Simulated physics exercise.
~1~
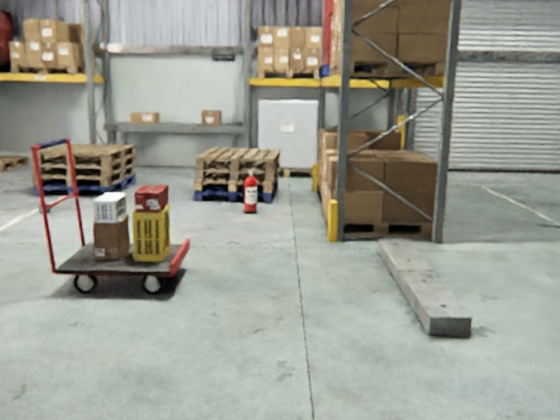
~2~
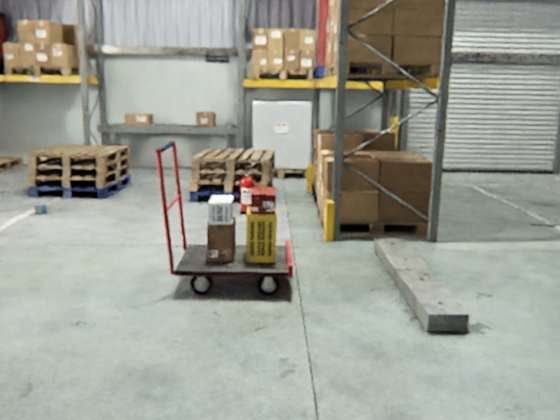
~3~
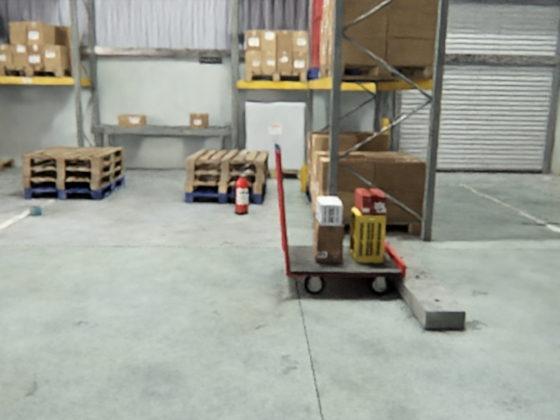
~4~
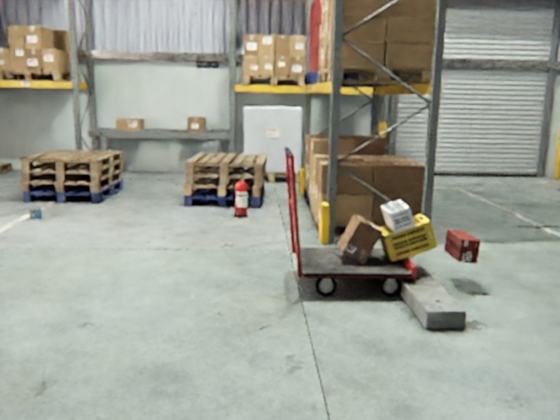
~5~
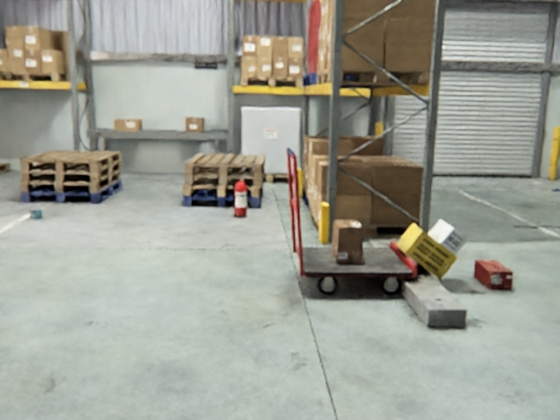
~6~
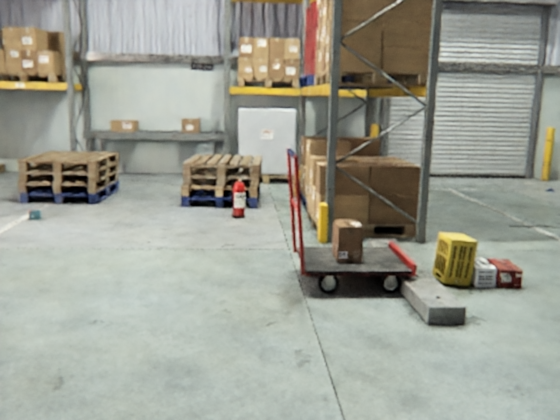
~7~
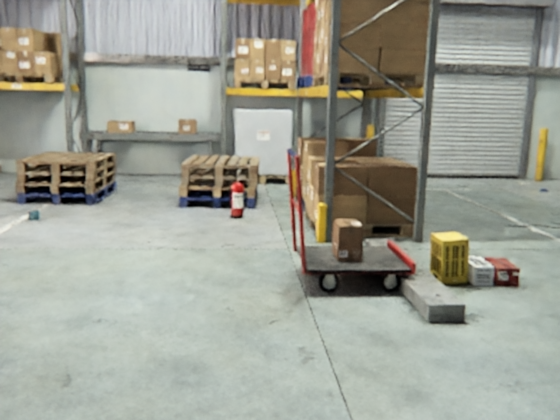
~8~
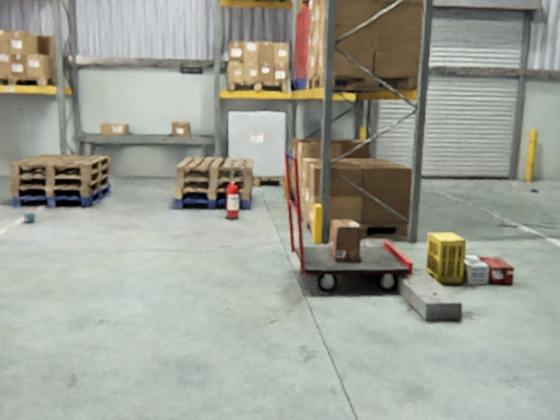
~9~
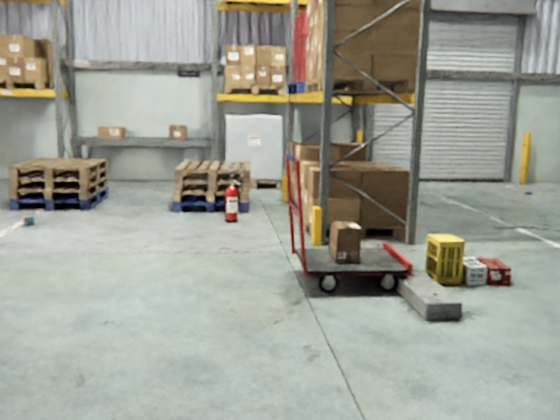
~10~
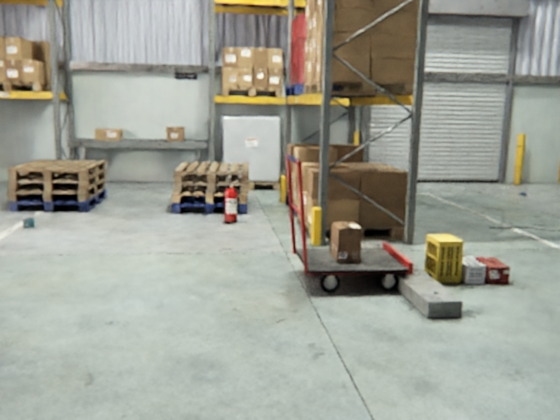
A trolley rolls right, stops at a kerb, and three of its four boxes tumble off.
